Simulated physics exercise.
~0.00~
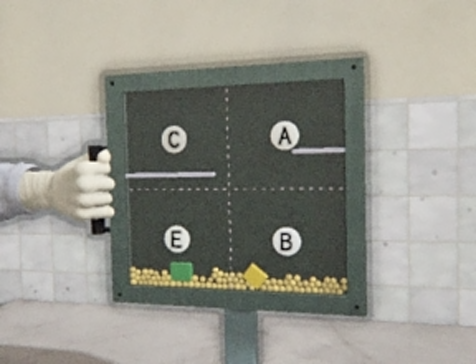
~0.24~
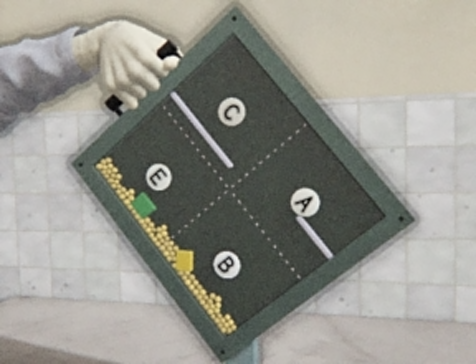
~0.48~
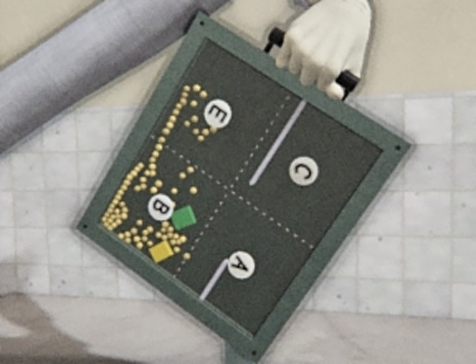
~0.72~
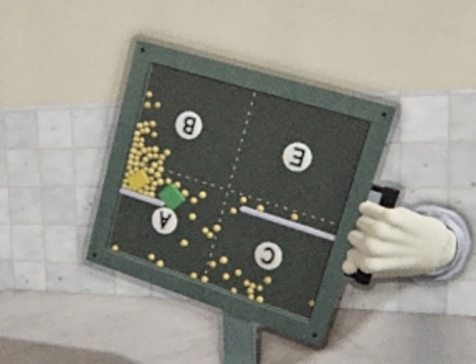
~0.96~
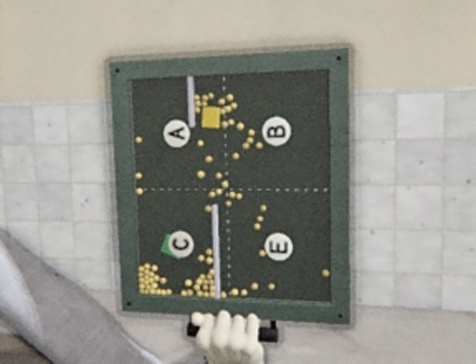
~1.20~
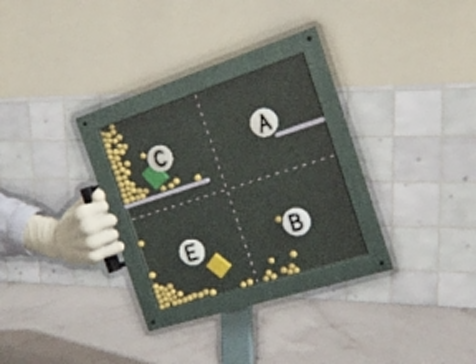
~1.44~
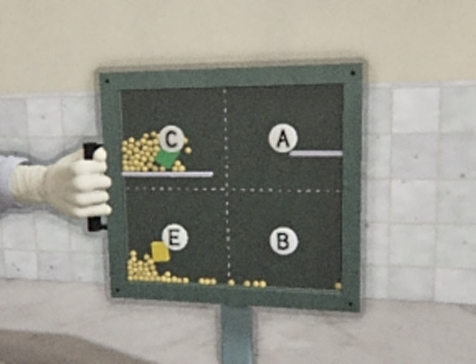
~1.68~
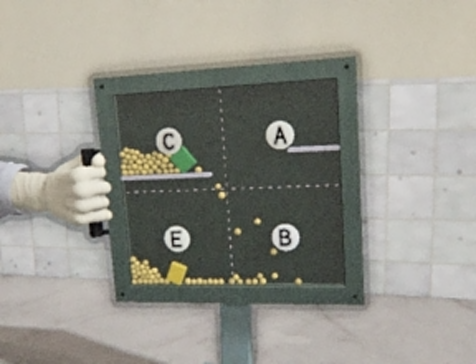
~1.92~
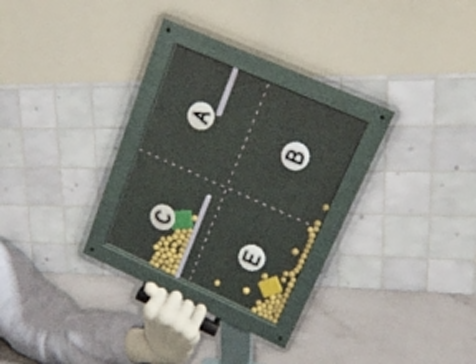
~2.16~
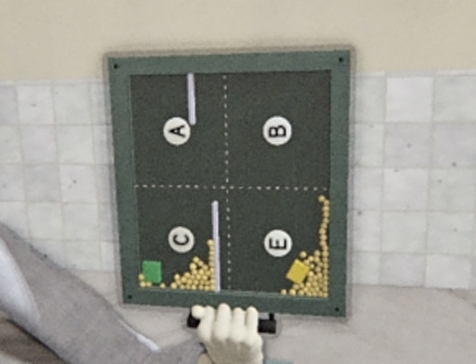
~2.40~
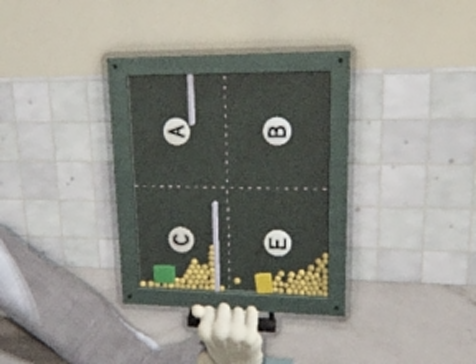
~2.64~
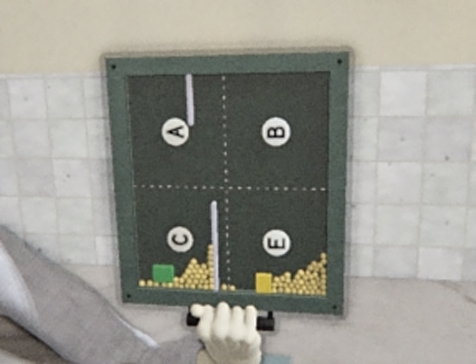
A square, dark green case of small yellow beads stands upright before a pale tiled wall, seen from the front, with a white-gloved hand on its left handle. Dashed lines divide it into quarters lettered C, A, E and B, with two pale ledges, and a green and a yellow block rest among the beads along the bottom. The hand swings the case clockwise through a full turn, scattering everything and leaving beads and the green block on C's ledge. It then turns back a quarter, handle lowermost, and the contents settle, green block in C, yellow in E, beads in both.
